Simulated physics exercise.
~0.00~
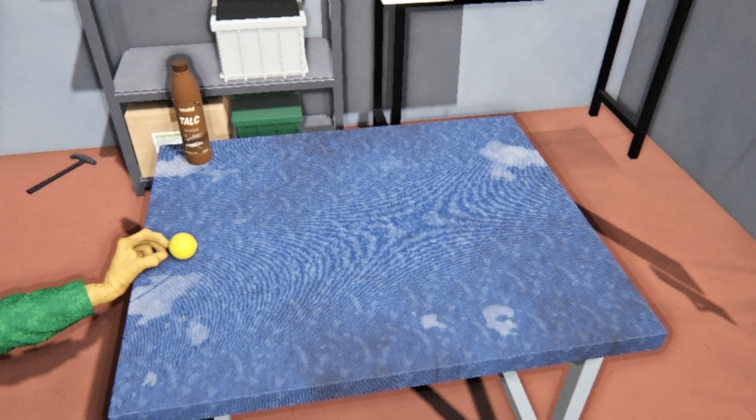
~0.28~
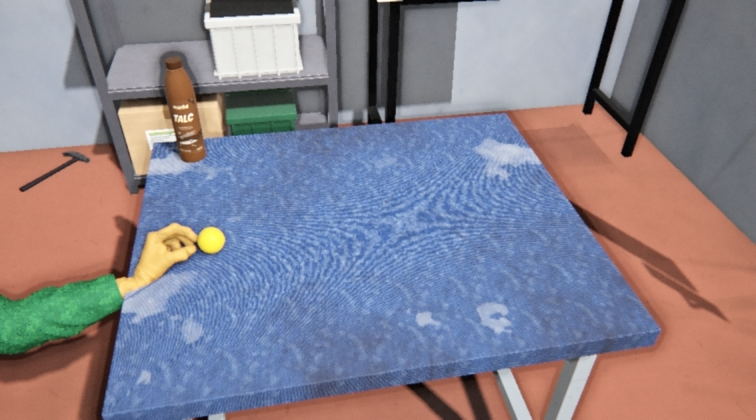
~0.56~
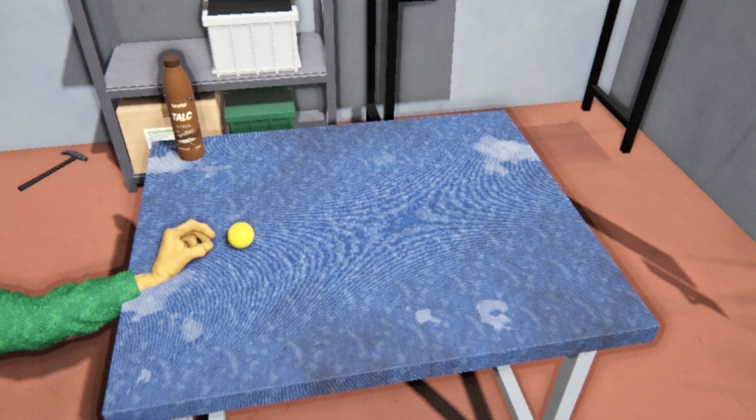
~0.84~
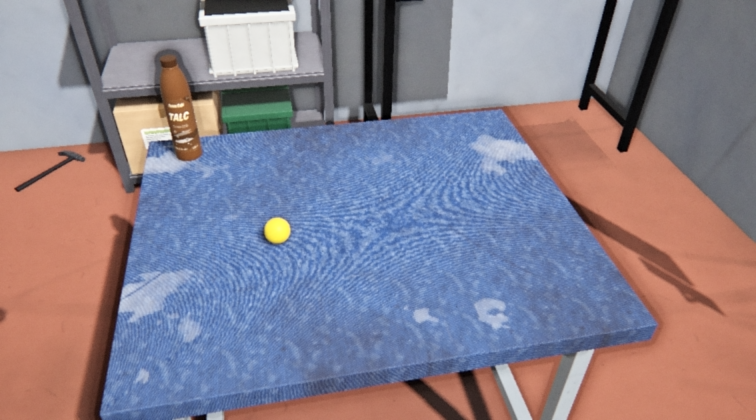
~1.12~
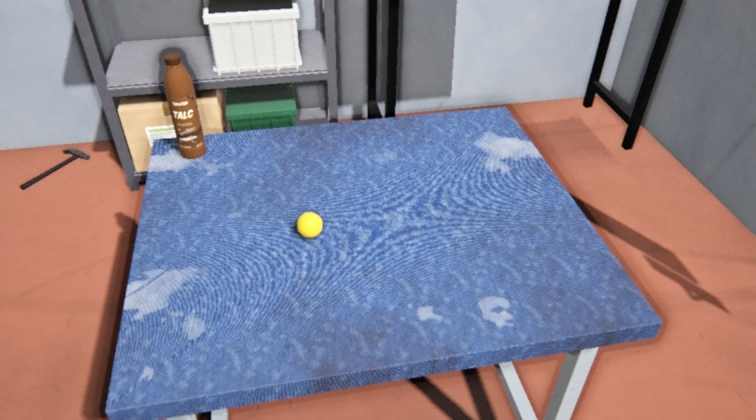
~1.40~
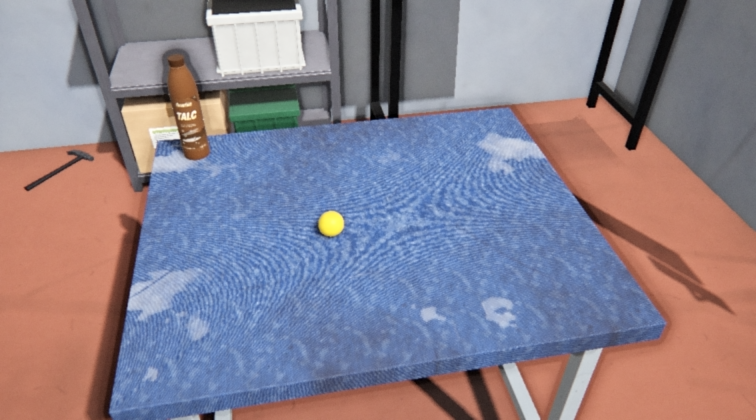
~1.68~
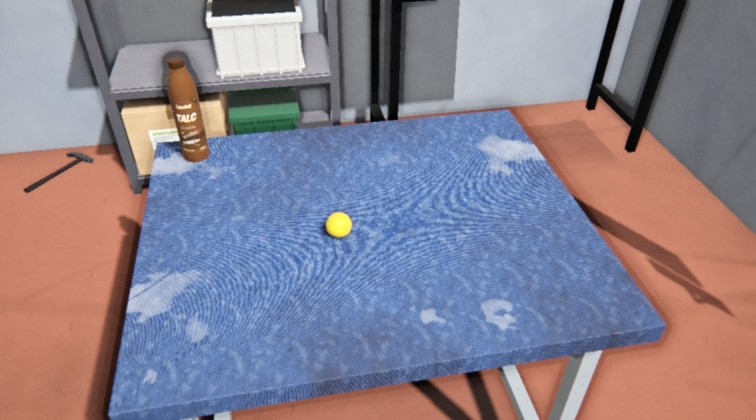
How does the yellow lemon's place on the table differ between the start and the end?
At the start the lemon is near the left edge of the table, by the hand. At the end it sits alone further right, near the middle of the table.
